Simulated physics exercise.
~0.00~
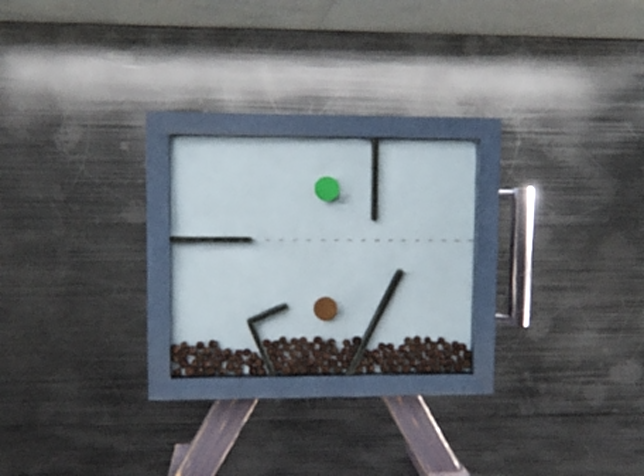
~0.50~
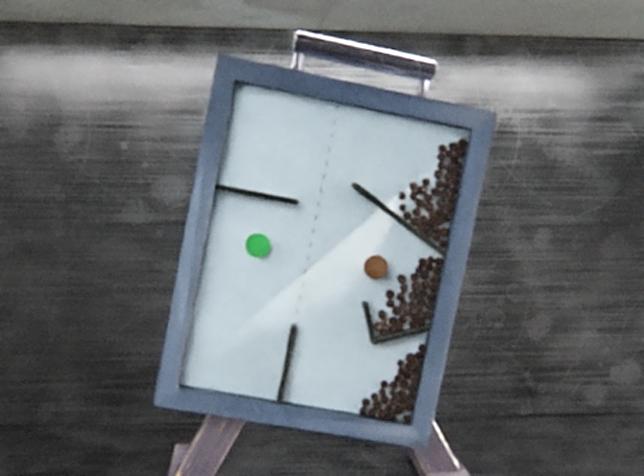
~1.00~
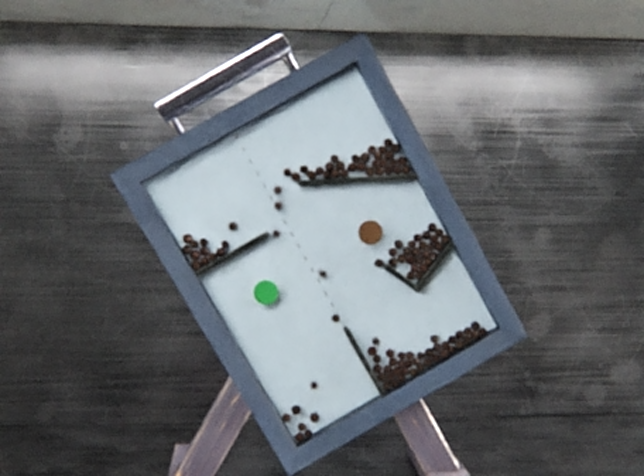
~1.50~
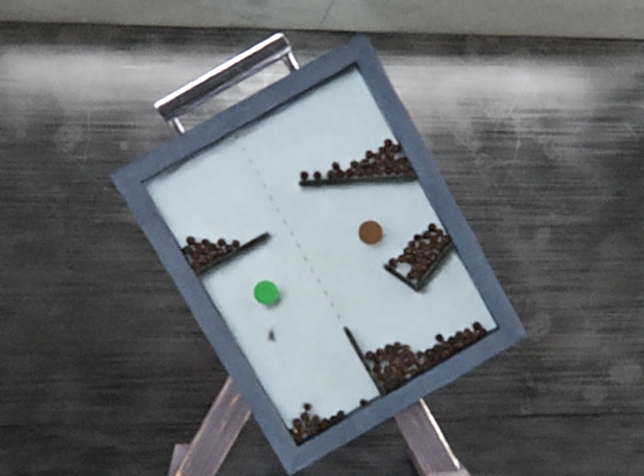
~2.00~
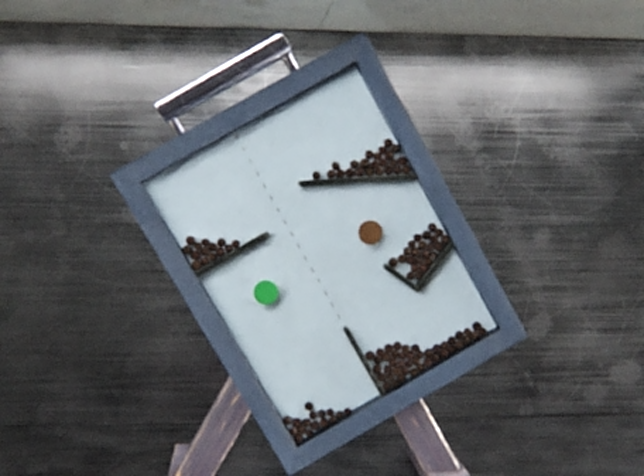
Against a dark streaked wall, a framed box turns anticlockwise on its stand, dark beads spilling onto ledges and settling in separate heaps.
